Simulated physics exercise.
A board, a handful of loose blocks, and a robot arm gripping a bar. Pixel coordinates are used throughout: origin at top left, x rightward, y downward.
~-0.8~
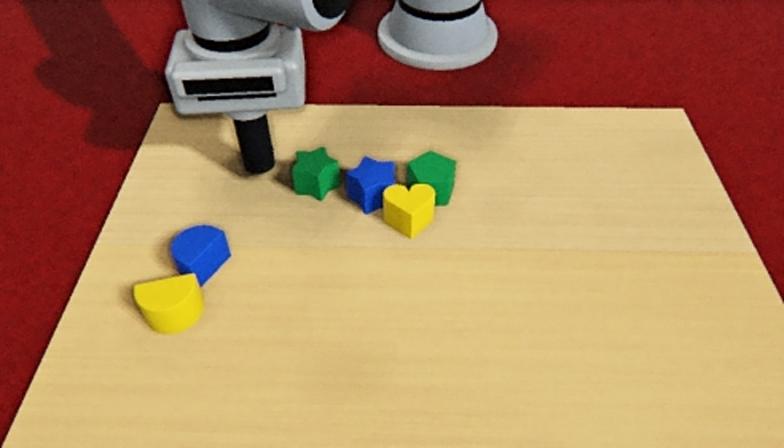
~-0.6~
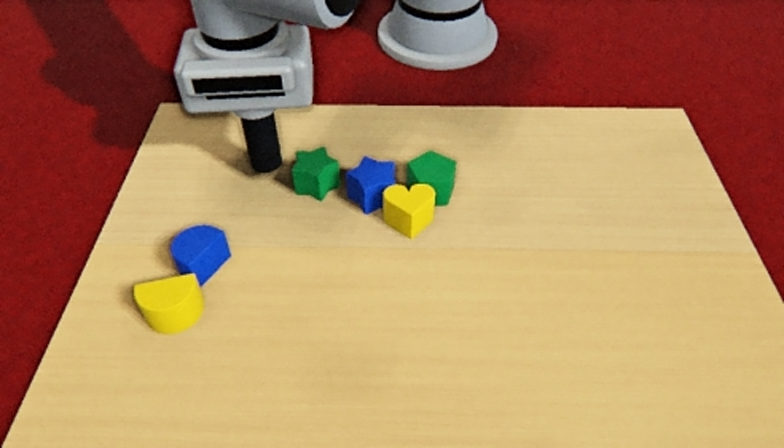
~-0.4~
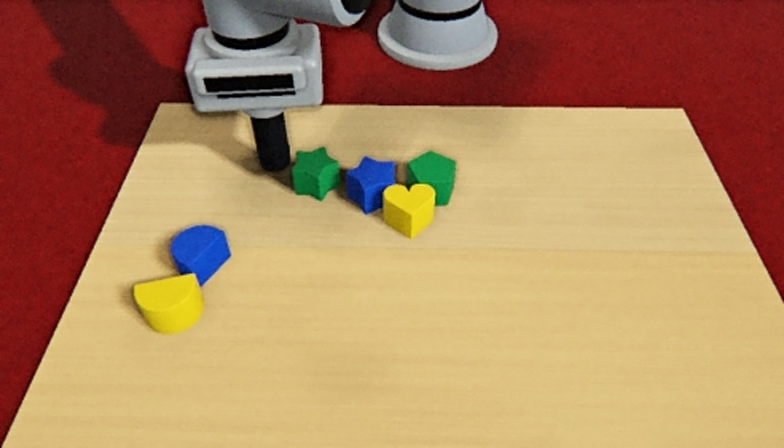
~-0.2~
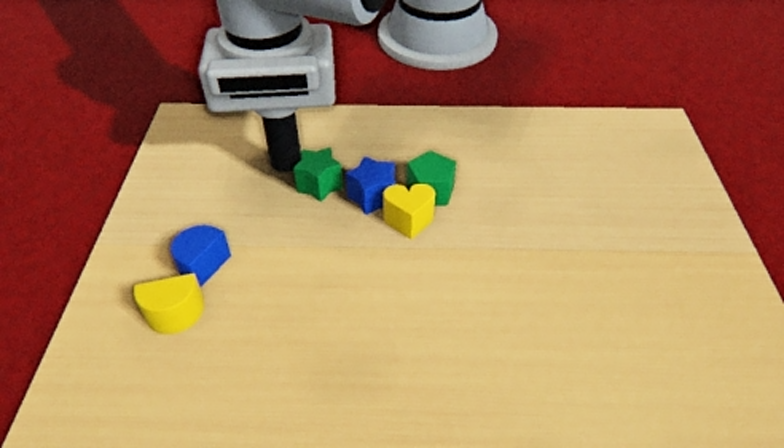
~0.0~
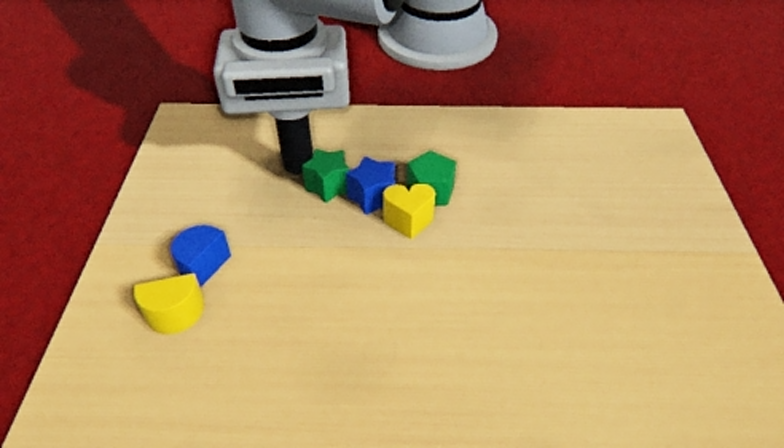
A robot arm holding a black bar stands at the upper left of a pale wooden table on a red floor, seen from above at an angle by a still camera. Right of the bar sit a green star, a blue star, a yellow heart and a green pentagon, with blue and yellow rounded blocks at left. The arm slides the bar right, nudging the green star toward the blue one.
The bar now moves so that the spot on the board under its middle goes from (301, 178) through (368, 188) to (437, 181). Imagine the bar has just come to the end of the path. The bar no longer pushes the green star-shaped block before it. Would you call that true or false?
The statement is true.
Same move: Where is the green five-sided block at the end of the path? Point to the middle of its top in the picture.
Around pixel (476, 166).
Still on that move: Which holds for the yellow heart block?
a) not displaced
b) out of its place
Answer: B.
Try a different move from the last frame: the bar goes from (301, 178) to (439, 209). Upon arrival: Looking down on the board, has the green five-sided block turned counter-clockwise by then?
Short answer: Yes.
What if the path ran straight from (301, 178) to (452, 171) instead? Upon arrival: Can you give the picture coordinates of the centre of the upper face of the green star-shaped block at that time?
My best guess is (399, 169).
The first path, step by step. One third of the way, bar at (345, 172); green star-shaped block at (369, 175), turned 20° clockwise; blue star-shaped block at (409, 185), turned 35° anticlockwise; yellow heart block at (445, 209), turned 10° clockwise; green five-sided block at (443, 166).
Two thirds of the way, bar at (393, 175); green star-shaped block at (408, 184), turned 40° clockwise; blue star-shaped block at (439, 206); yellow heart block at (472, 226), turned 30° anticlockwise; green five-sided block at (450, 166), turned 25° anticlockwise.
At the end, bar at (438, 168); green star-shaped block at (419, 184), turned 65° clockwise; blue star-shaped block at (445, 211); yellow heart block at (478, 232), turned 30° anticlockwise; green five-sided block at (476, 166), turned 15° anticlockwise.
